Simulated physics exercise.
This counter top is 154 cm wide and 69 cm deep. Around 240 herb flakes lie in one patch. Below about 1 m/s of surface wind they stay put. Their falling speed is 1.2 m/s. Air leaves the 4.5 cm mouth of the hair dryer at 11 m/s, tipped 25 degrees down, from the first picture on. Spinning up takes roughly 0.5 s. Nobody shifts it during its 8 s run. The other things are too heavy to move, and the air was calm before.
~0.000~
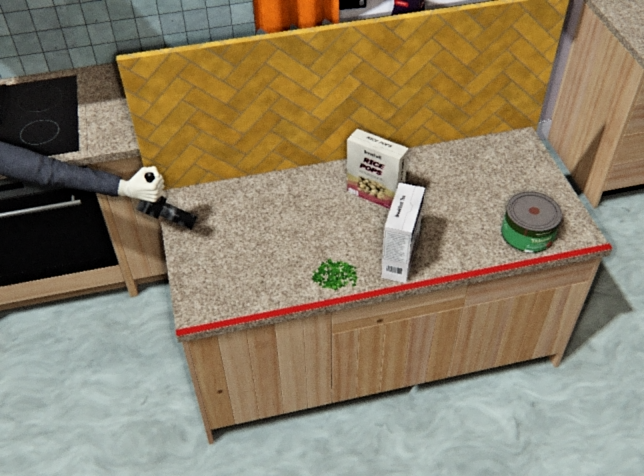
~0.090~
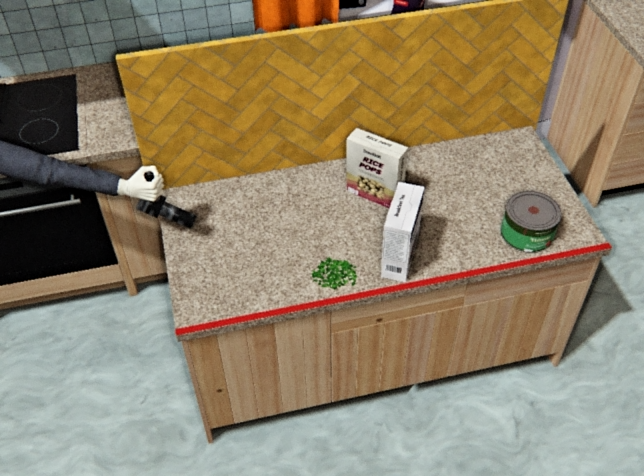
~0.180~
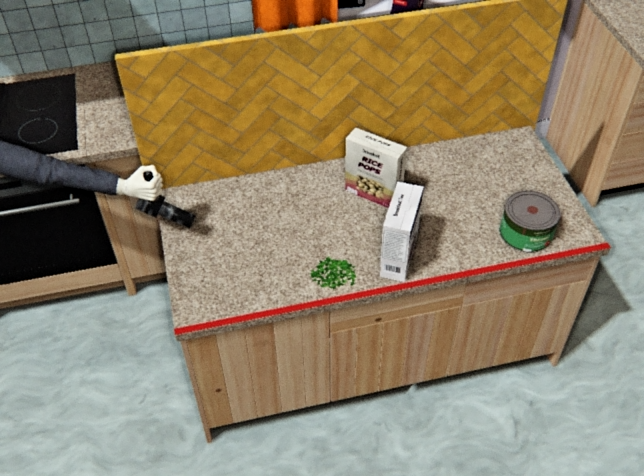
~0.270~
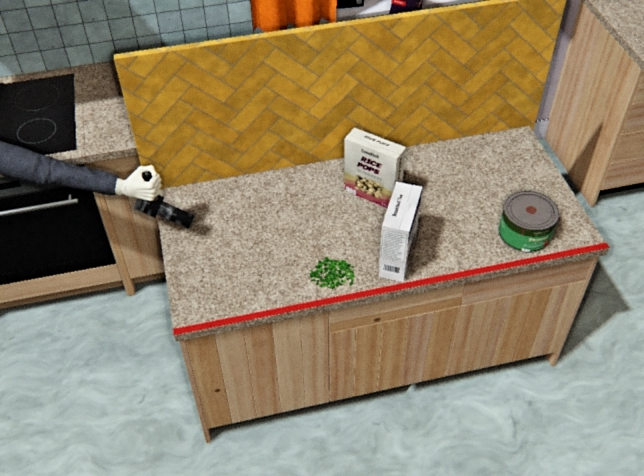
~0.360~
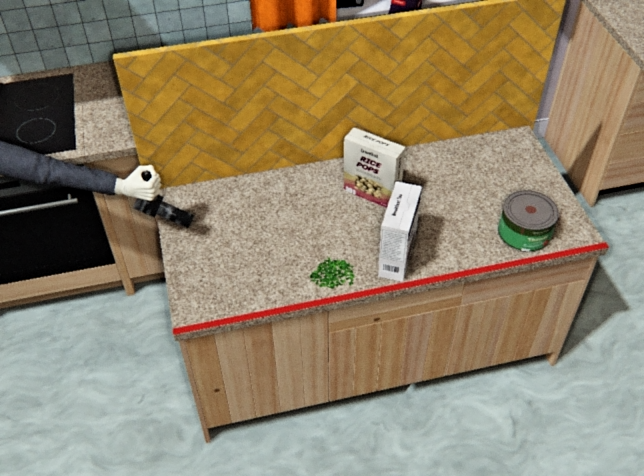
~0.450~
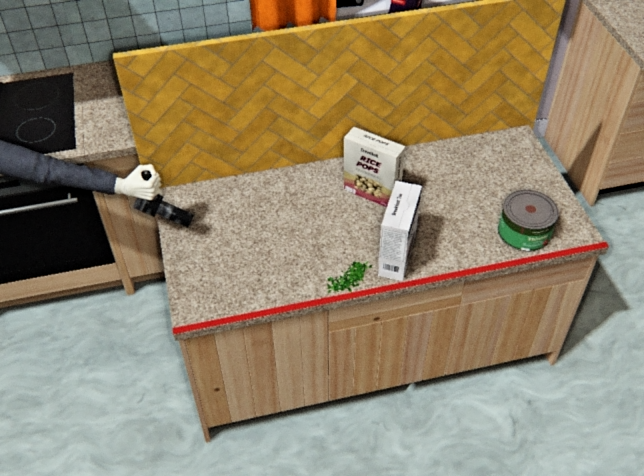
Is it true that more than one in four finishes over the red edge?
More than a quarter over the red edge: Yes.
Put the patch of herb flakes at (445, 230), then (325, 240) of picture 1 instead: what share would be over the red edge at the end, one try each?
In turn about 0 %, 0 %.
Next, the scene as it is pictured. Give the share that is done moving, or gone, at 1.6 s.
Some 100 per cent.
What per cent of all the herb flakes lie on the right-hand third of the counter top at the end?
Some 0 per cent.
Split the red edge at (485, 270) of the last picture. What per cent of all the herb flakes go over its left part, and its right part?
About 100 % left and 0 % right.
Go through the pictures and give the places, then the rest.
In the first frame, the middle of the herb flakes is near (334, 274), none has stirred yet and the mouth of the hair dryer is at (194, 223).
In the second frame, the middle of the herb flakes is near (333, 273), none has stirred yet and the red edge is centred on (404, 290).
In the third frame, the middle of the herb flakes is near (332, 272), none has stirred yet, the top of a carton is at (404, 206) and the top of a carton is at (376, 143).
In the fourth frame, the middle of the herb flakes is near (331, 272) and none has stirred yet.
In the fifth frame, the middle of the herb flakes is near (331, 272) and none has stirred yet.
In the sixth frame, the middle of the herb flakes is near (352, 277), the farthest in sight from the hair dryer is at (371, 267) and about 85 % have left their places.
After 1.6 s the count stands so, 100 % are over the red edge.
After 2.6 s the count stands so, 100 % are over the red edge.
After 4.4 s the count stands so, 100 % are over the red edge.
After 8.0 s, at the end, 100 % are over the red edge.
